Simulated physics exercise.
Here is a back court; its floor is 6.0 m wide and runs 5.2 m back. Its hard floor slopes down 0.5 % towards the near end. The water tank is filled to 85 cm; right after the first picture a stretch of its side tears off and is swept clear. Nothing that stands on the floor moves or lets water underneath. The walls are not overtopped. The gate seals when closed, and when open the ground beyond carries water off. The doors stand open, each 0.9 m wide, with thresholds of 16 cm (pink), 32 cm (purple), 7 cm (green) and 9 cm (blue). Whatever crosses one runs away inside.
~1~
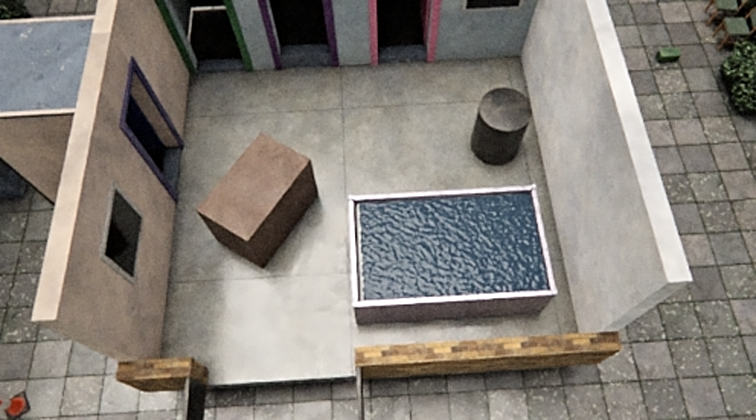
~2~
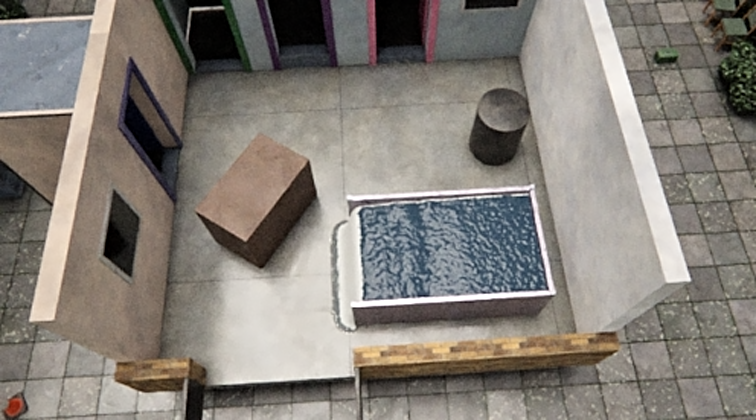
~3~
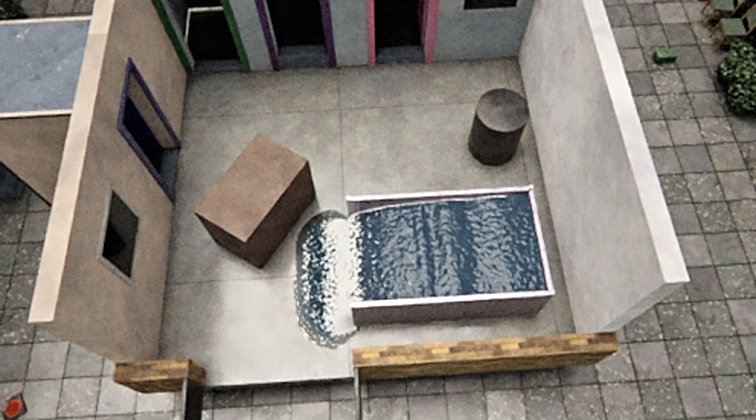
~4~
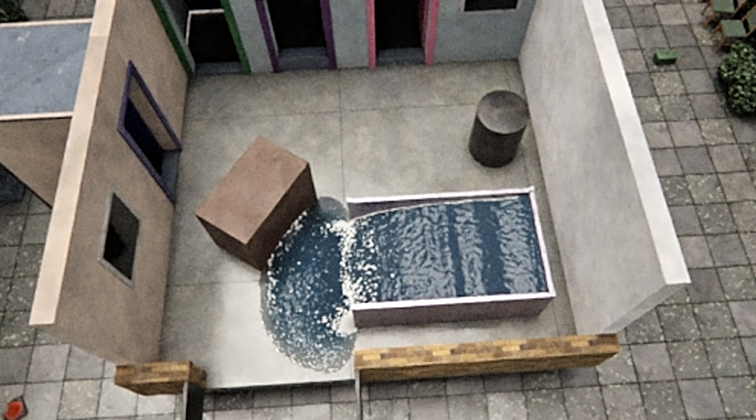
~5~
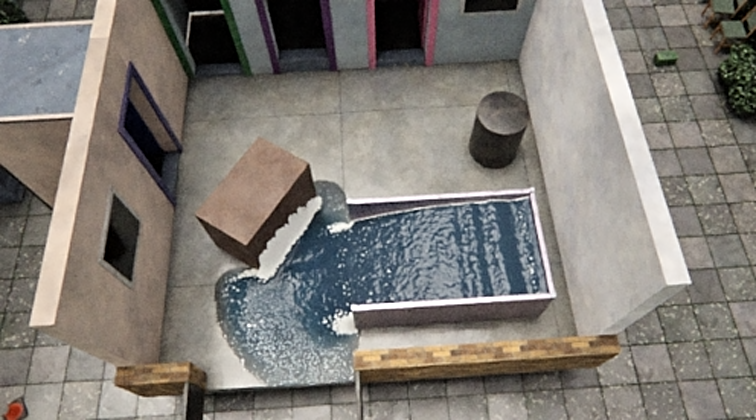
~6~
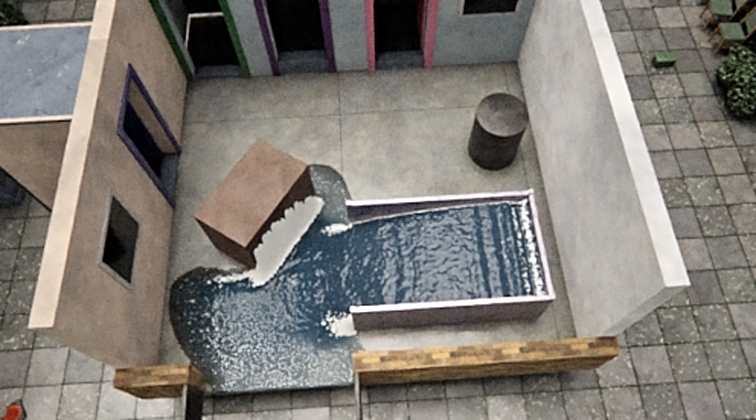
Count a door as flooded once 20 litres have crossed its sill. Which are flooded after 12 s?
Door by door: At the pink door it does not reach the limit; at the purple door it does not reach the limit; at the green door it exceeds the limit; at the blue door it stays under the limit.
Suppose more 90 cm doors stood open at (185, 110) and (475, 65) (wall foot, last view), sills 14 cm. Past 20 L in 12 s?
In turn: Below, under.
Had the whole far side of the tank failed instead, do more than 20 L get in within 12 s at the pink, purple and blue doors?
Against that limit: Pink above, purple under, blue above.
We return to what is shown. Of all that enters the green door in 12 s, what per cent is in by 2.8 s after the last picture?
Some 10 per cent by then.
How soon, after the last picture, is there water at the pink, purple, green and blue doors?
Arrival: Pink 1.8 s, purple 2.0 s, green 2.2 s, blue 0.9 s.
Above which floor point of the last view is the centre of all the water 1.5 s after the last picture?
Around (339, 277).
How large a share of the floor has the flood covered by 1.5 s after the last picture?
About 50 per cent.
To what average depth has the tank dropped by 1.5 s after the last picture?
About 30 cm.
Then, 0.7 s after the last picture water covers 30 % of the floor and is deepest (68 cm) near (157, 377); pink door not reached, purple door not reached, green door not reached, blue door not reached.
Then, 1.5 s after the last picture water covers 50 % of the floor and is deepest (46 cm) near (157, 377); pink door not reached, purple door not reached, green door not reached, blue door 5 cm at the sill, 0 L in.
Then, 2.8 s after the last picture water covers 85 % of the floor and is deepest (27 cm) near (157, 377); pink door 9 cm at the sill, 0 L in, purple door 11 cm at the sill, 0 L in, green door 17 cm at the sill, 19 L in, blue door 8 cm at the sill, 0 L in.
Then, 6.3 s after the last picture water covers 90 % of the floor and is deepest (12 cm) near (515, 111); pink door 5 cm at the sill, 0 L in, purple door 7 cm at the sill, 0 L in, green door 9 cm at the sill, 148 L in, blue door 4 cm at the sill, 0 L in.
Then, 11.3 s after the last picture water covers 95 % of the floor and is deepest (10 cm) near (577, 349); pink door 6 cm at the sill, 0 L in, purple door 4 cm at the sill, 0 L in, green door 3 cm at the sill, 152 L in, blue door 5 cm at the sill, 0 L in.
